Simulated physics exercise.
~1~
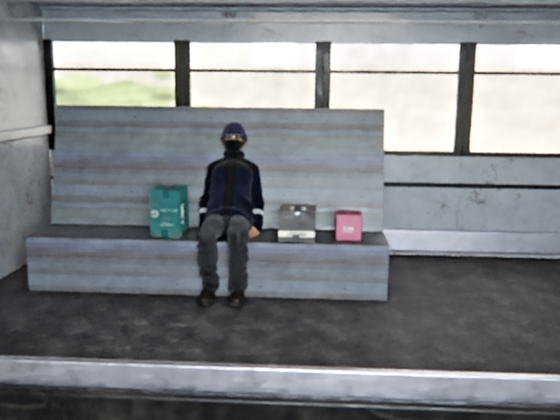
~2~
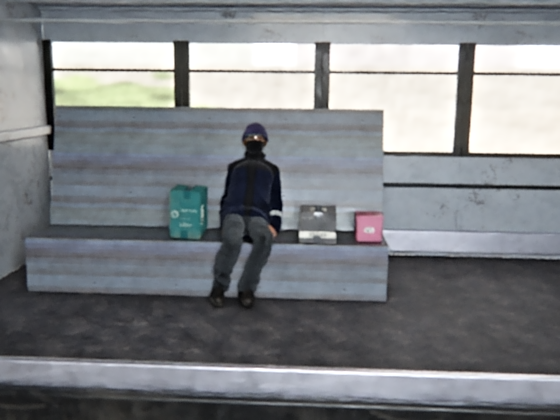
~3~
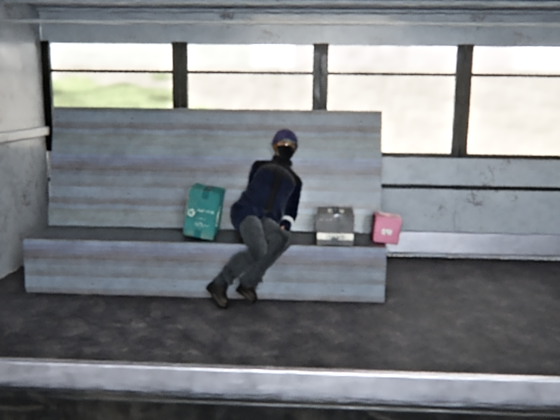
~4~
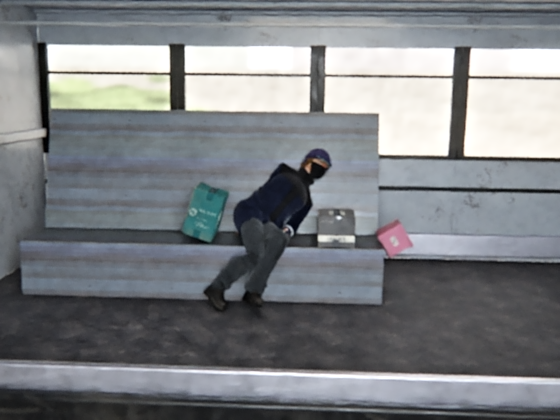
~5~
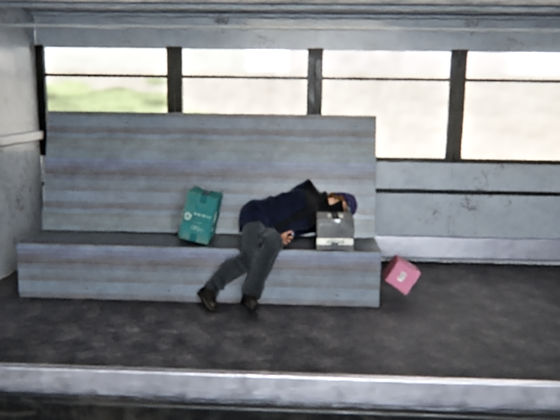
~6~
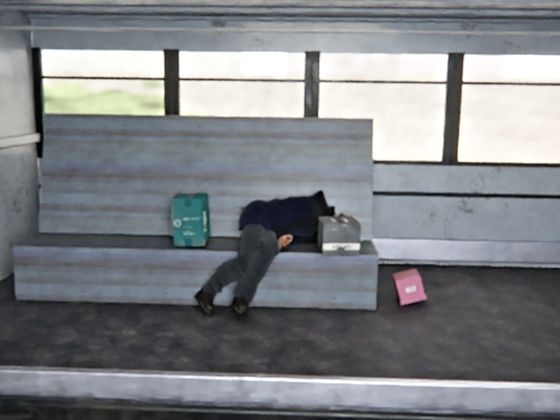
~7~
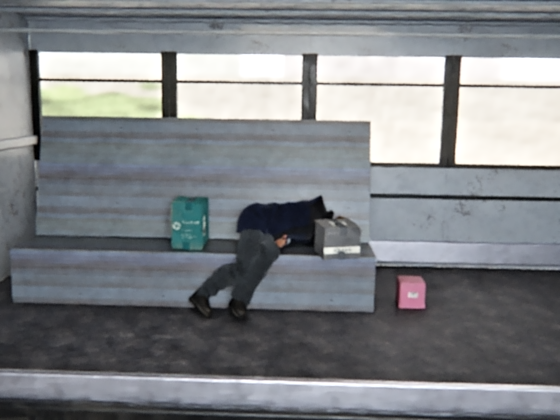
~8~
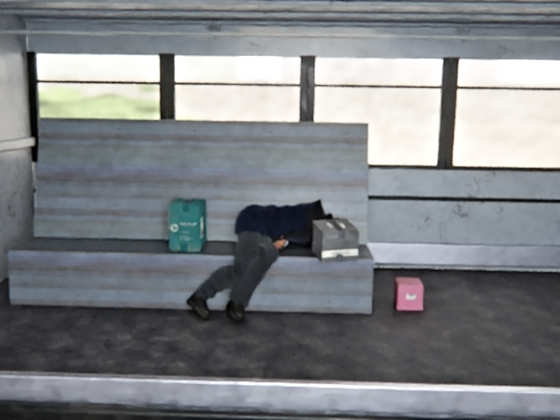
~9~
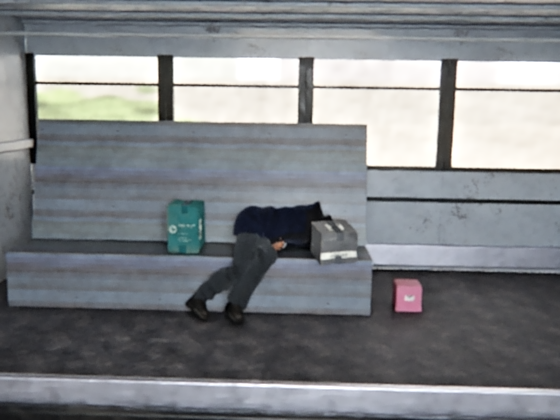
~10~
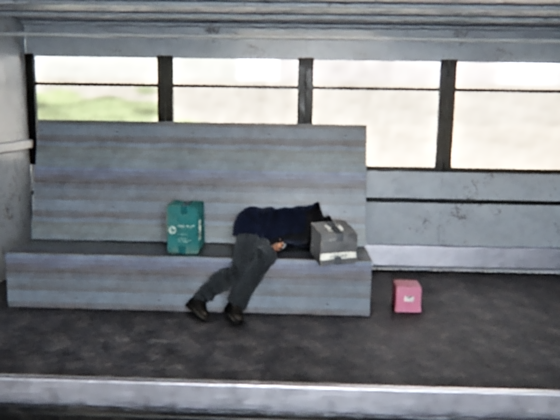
We see a seated passenger on a grey bench slide right with three boxy items, then slump sideways onto the grey one as the pink one tips off the bench's right end. The pink one rests on the floor, while the teal and grey ones stay on the seat.
